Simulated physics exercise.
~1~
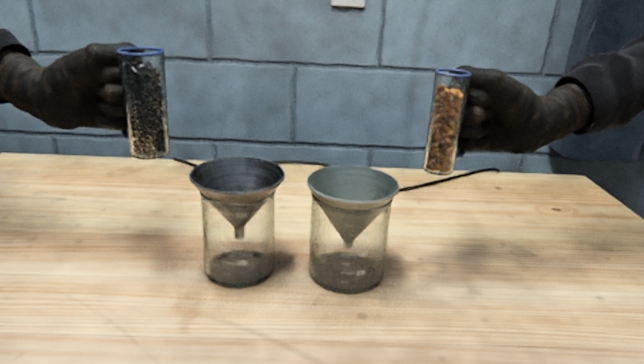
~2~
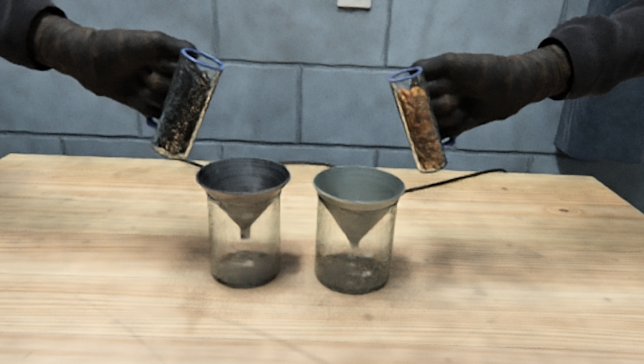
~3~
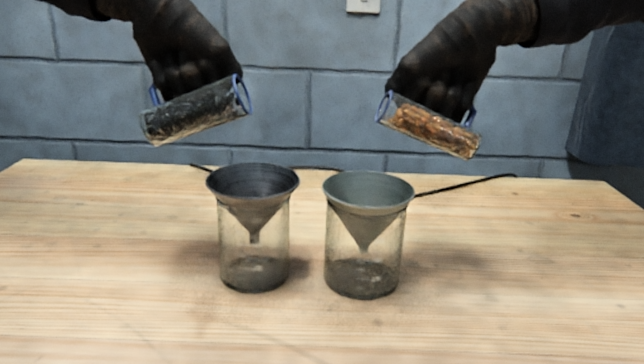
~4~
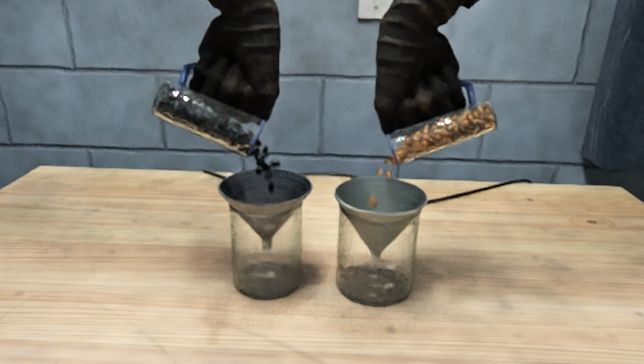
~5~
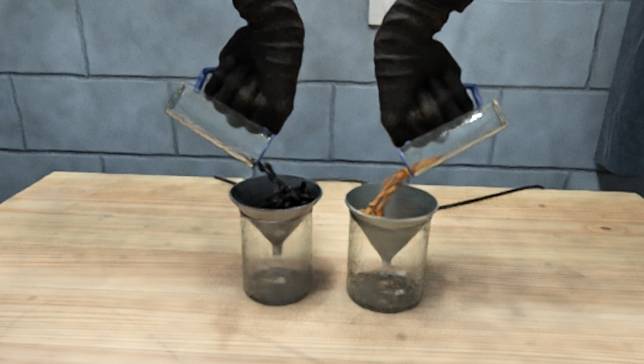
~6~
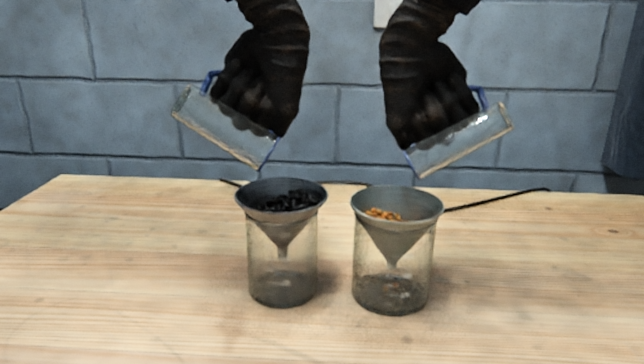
Two dark-gloved hands hold up clear cups over a wooden table, the left one filled with black pieces and the right one with orange-brown pieces. They bring the cups inward above two grey funnels set in glass jars, tipping them onto their sides. A few pieces drop first, then both cups tilt further and the rest pours into the funnels. The view shifts slightly as the cups empty. At the end, the black pieces sit jammed in the left funnel and nearly all the orange ones stay stuck in the right.
